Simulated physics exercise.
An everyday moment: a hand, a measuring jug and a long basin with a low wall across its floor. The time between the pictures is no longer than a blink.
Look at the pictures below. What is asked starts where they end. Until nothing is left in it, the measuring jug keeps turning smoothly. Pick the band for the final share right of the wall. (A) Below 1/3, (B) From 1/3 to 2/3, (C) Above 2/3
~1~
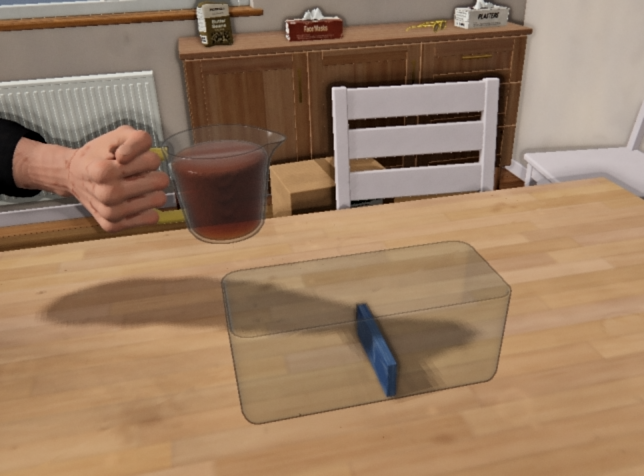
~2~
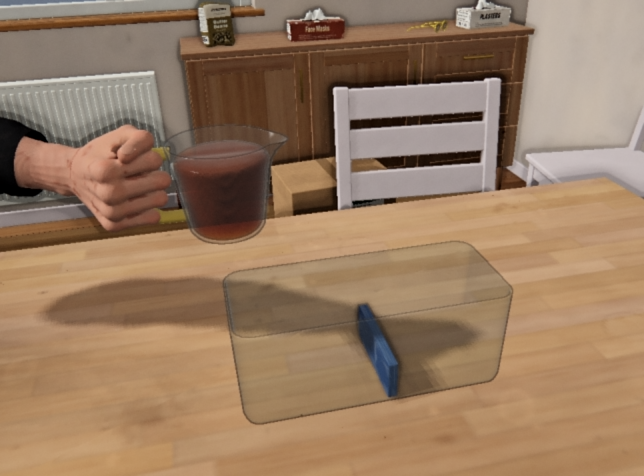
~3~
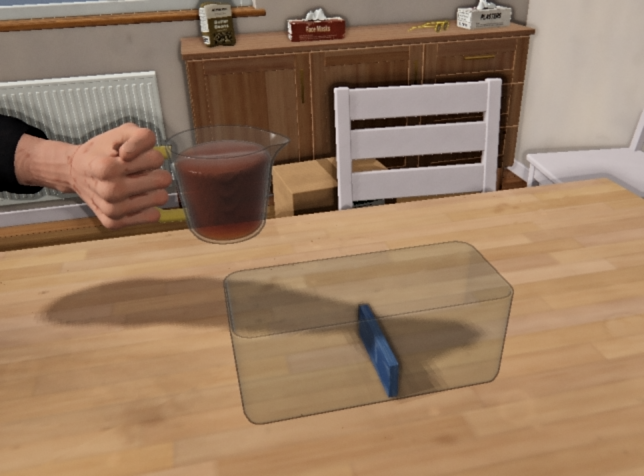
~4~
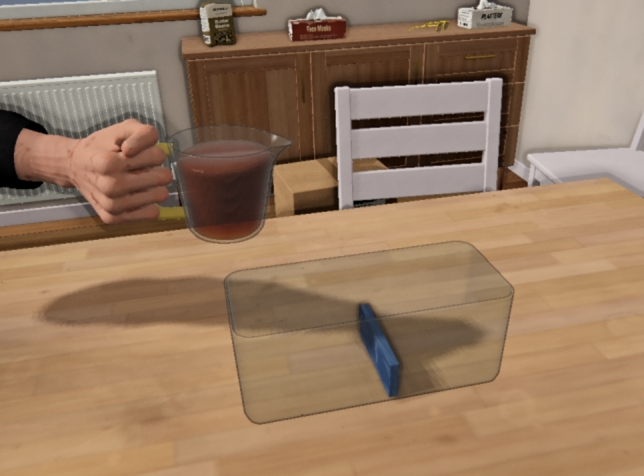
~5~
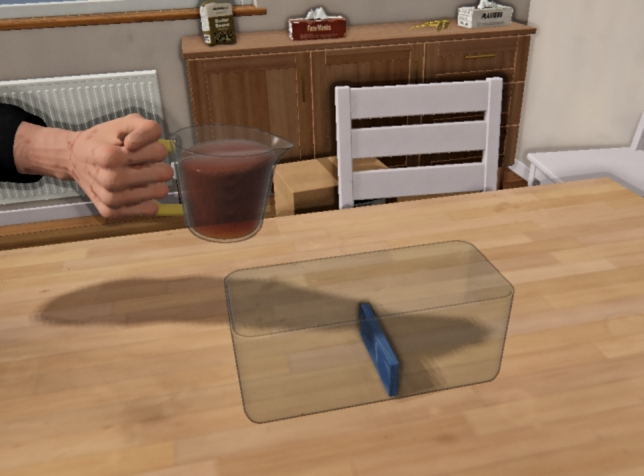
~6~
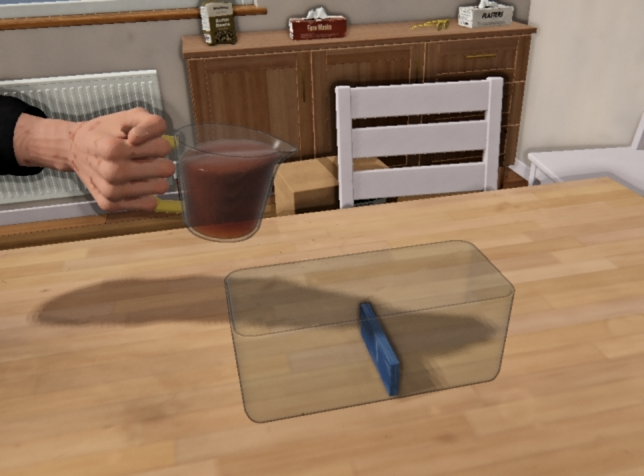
Option A: Below 1/3.
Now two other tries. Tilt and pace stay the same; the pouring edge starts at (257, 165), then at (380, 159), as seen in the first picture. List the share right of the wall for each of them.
Try one: 0 %; try two: 95 %.
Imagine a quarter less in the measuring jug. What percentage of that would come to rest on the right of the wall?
Some 5 parts in a hundred, give or take.
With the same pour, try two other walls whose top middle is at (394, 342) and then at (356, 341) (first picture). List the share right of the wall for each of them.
10 per cent, then 35 per cent, roughly.
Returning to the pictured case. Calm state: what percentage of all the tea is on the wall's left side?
Near 95 in a hundred.
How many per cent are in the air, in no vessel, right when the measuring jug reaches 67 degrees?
Roughly 20 percent.
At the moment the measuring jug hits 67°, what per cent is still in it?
65 in a hundred.
A moment on, the measuring jug is tipped part way and 66 per cent is still to pour, 11 is left of the wall and 0 right of it.
Next, the measuring jug is tipped right over and 9 per cent is still to pour, 76 is left of the wall and 0 right of it.
Then the measuring jug is tipped right over and 0 per cent is still to pour, 95 is left of the wall and 3 right of it.
Later the measuring jug is tipped right over and 0 per cent is still to pour, 95 is left of the wall and 3 right of it.
In the end 95 per cent lies left of the wall, 3 right of it and 3 outside.
